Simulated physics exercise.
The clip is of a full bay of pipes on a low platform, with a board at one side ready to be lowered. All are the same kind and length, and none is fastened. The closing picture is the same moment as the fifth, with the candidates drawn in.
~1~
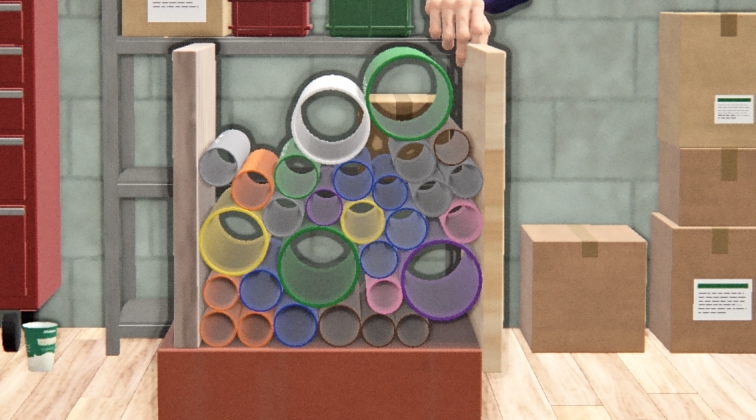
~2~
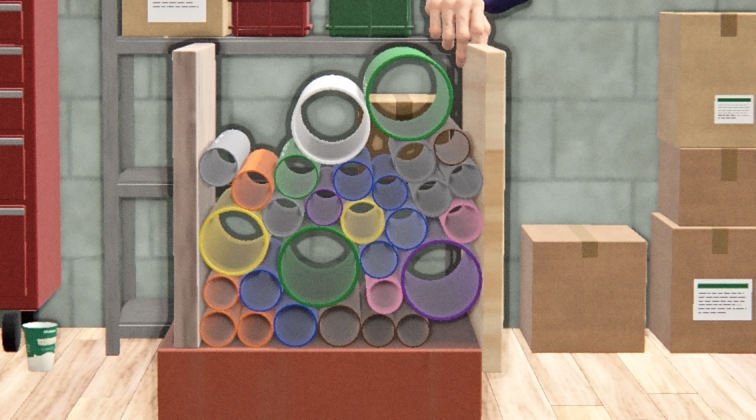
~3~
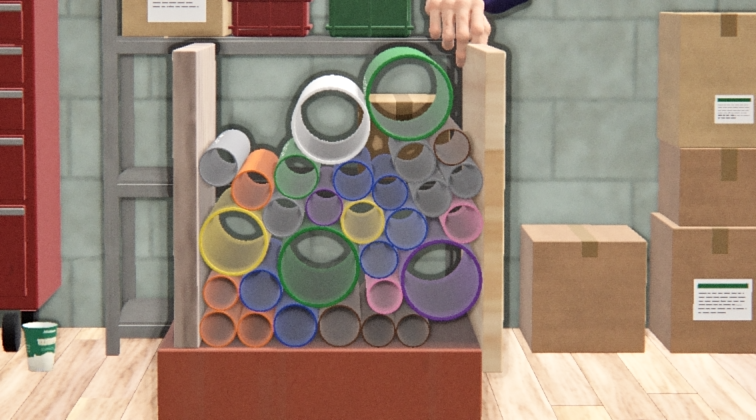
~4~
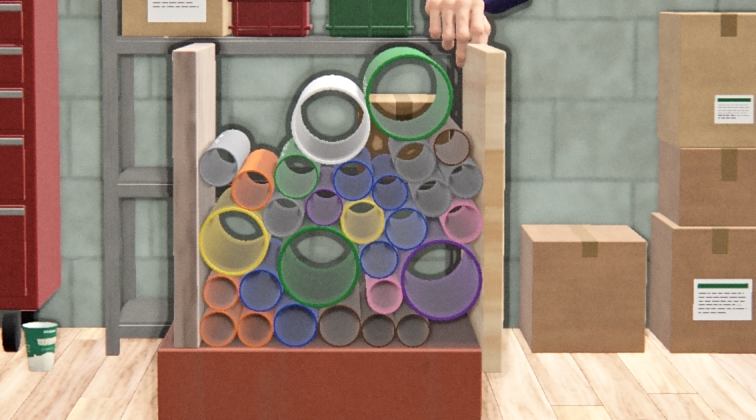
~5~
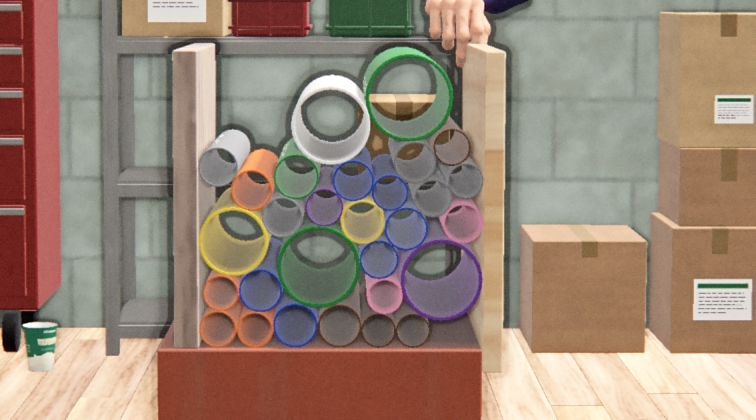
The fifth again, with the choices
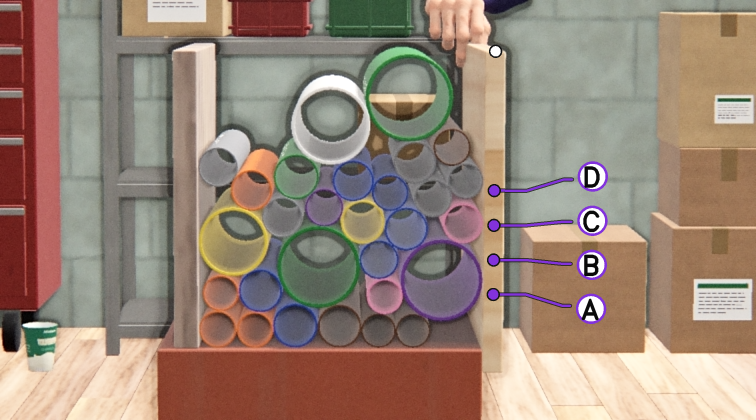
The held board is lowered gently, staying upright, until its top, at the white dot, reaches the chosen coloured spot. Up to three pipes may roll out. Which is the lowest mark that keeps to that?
The lowest mark that will do is C.
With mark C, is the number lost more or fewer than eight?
Fewer than eight.
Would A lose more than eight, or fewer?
At A, fewer than eight.
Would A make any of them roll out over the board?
Yes, at A.
On the marked copy, A at (493, 295); B at (493, 260); C at (494, 225); D at (494, 191); the white dot at (495, 52).
Following C. Soon after the start, top of the board (484, 128).
Later, top of the board (483, 218).
In the end, top of the board (483, 224), two out over the board.
As for the rest, A more than three out over the board; B more than three out over the board; D none out over the board.
